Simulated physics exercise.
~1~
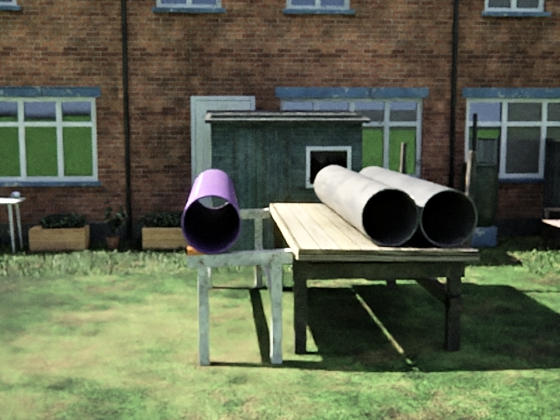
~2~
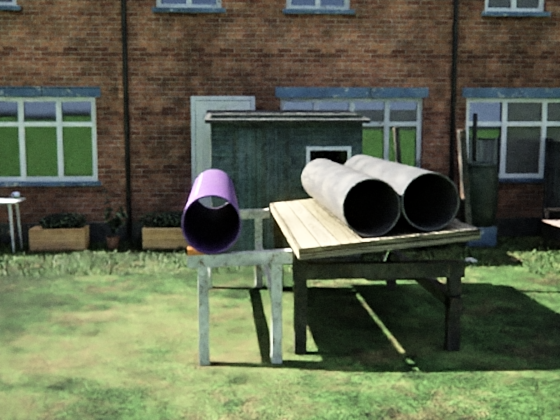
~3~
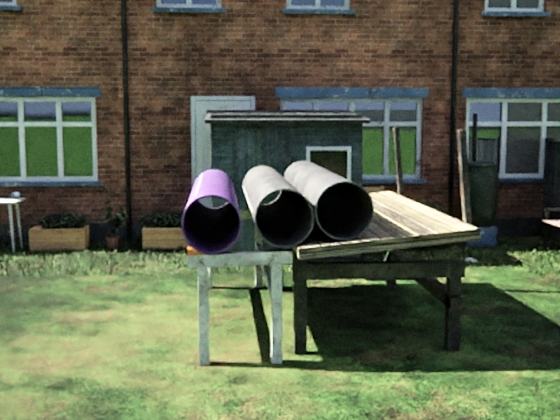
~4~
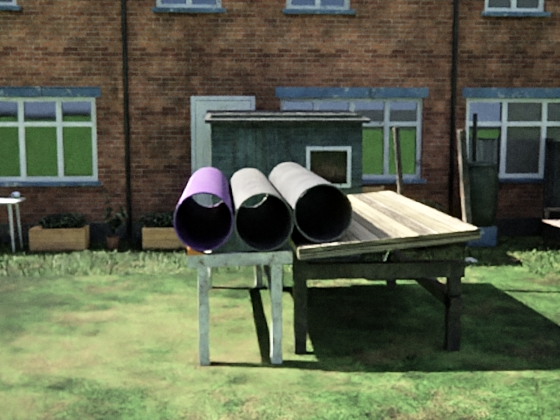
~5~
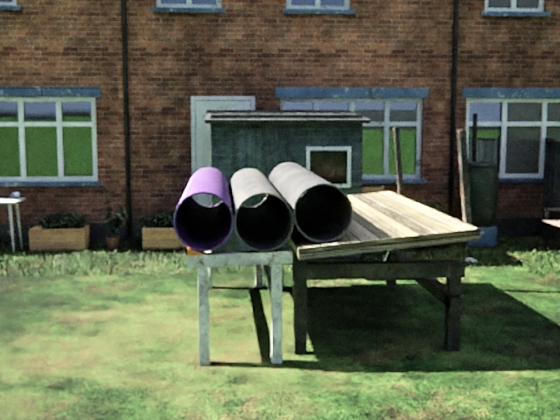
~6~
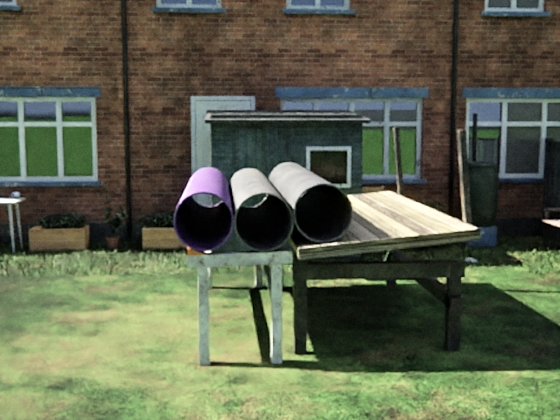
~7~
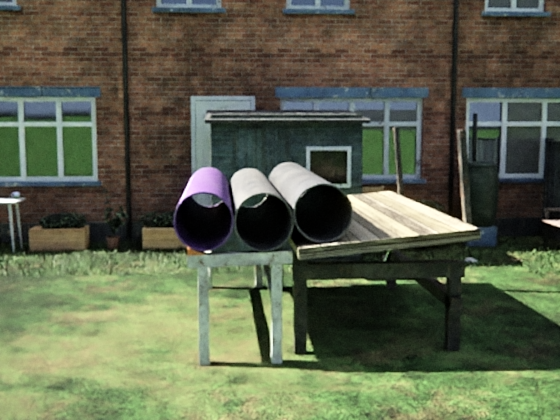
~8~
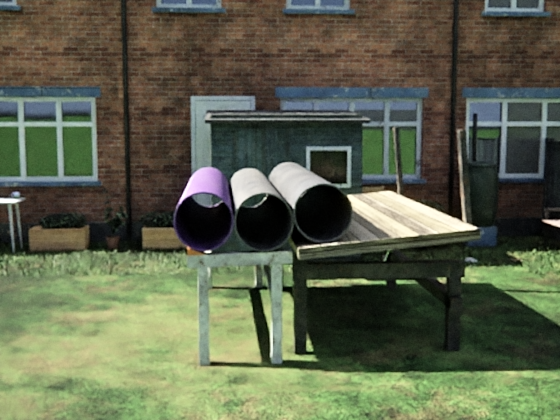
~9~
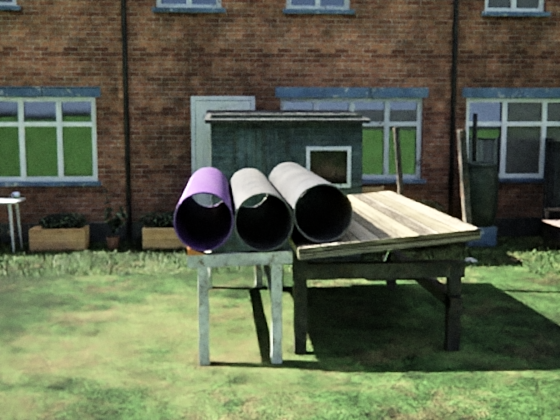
A wooden table tipped down to the left, and the two grey pipes on it rolled onto the lower rack, nudging the purple pipe slightly left, before all three settled side by side and stayed there.
